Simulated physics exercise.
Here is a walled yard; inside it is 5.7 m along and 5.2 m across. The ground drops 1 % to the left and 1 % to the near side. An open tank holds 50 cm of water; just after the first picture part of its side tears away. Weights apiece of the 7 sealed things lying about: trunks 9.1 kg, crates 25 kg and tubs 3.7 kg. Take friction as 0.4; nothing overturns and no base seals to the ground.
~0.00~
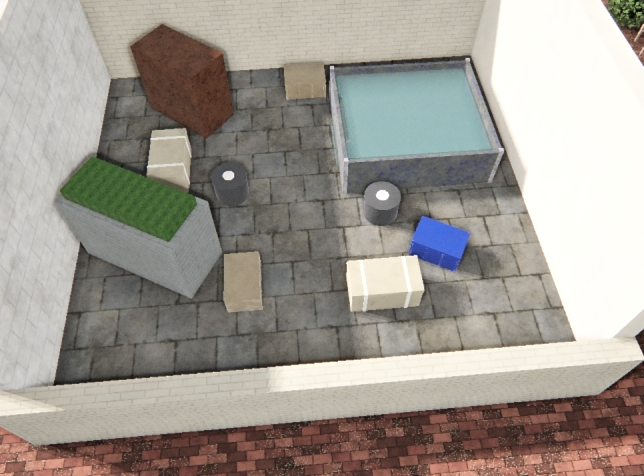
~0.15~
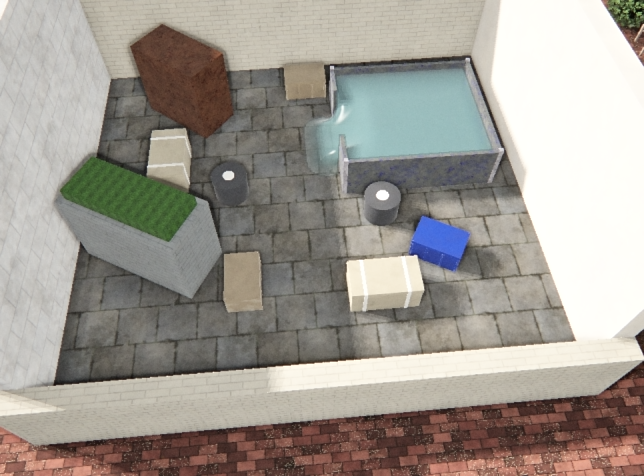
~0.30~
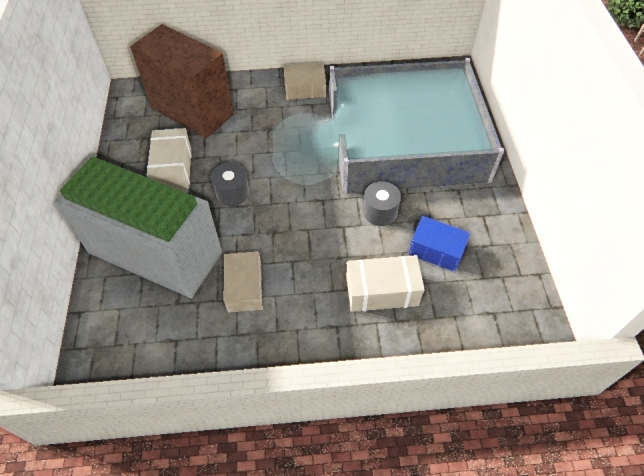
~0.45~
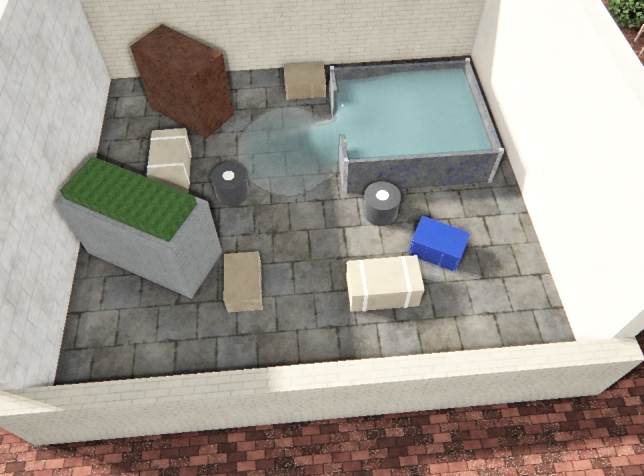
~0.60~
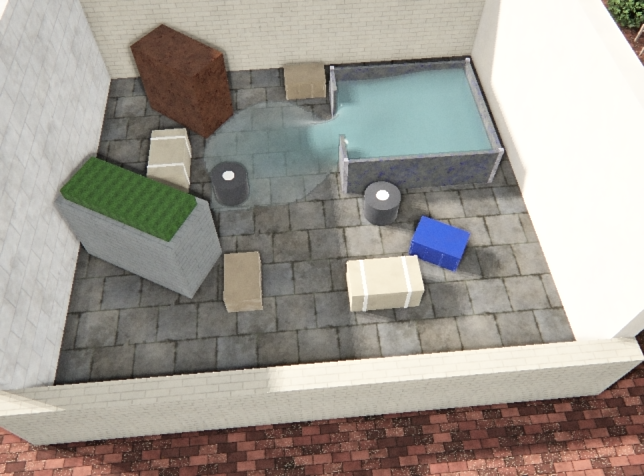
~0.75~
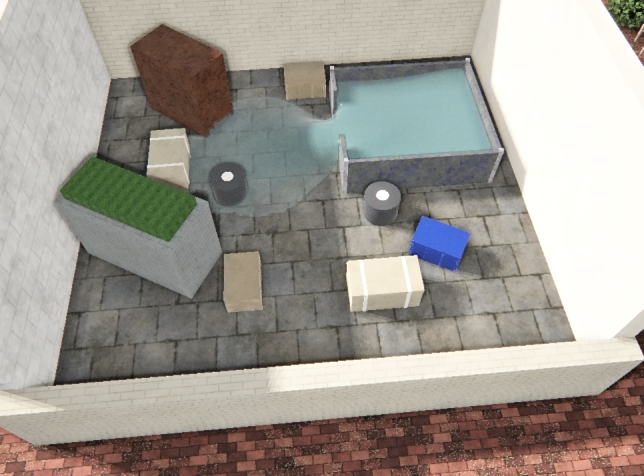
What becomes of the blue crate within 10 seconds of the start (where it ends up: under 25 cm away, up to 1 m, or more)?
The blue crate stays put.
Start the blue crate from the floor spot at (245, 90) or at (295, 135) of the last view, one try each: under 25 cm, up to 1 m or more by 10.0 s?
In that order: It is nudged along; it gets carried off.
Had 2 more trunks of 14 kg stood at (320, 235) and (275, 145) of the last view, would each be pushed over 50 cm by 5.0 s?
In that order: Short of it, more.
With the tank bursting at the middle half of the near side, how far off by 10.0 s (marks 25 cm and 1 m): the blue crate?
In that case the blue crate gets carried off.
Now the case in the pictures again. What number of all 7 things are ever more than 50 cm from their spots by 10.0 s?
4 of them.
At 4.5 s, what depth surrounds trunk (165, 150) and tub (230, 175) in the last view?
Roughly 17 and 11 cm.
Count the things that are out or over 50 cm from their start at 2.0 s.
I count 2.
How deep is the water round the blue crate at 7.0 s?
About 2 cm.
After 2.0 s the blue crate is near (441, 236), 0.0 m from its start, aground; 2 afloat.
After 4.5 s the blue crate is near (441, 236), 0.0 m from its start, aground; 2 afloat.
After 7.0 s the blue crate is near (441, 236), 0.0 m from its start, aground; 2 afloat.
After 10.0 s the blue crate is near (441, 236), 0.0 m from its start, aground; 4 afloat.
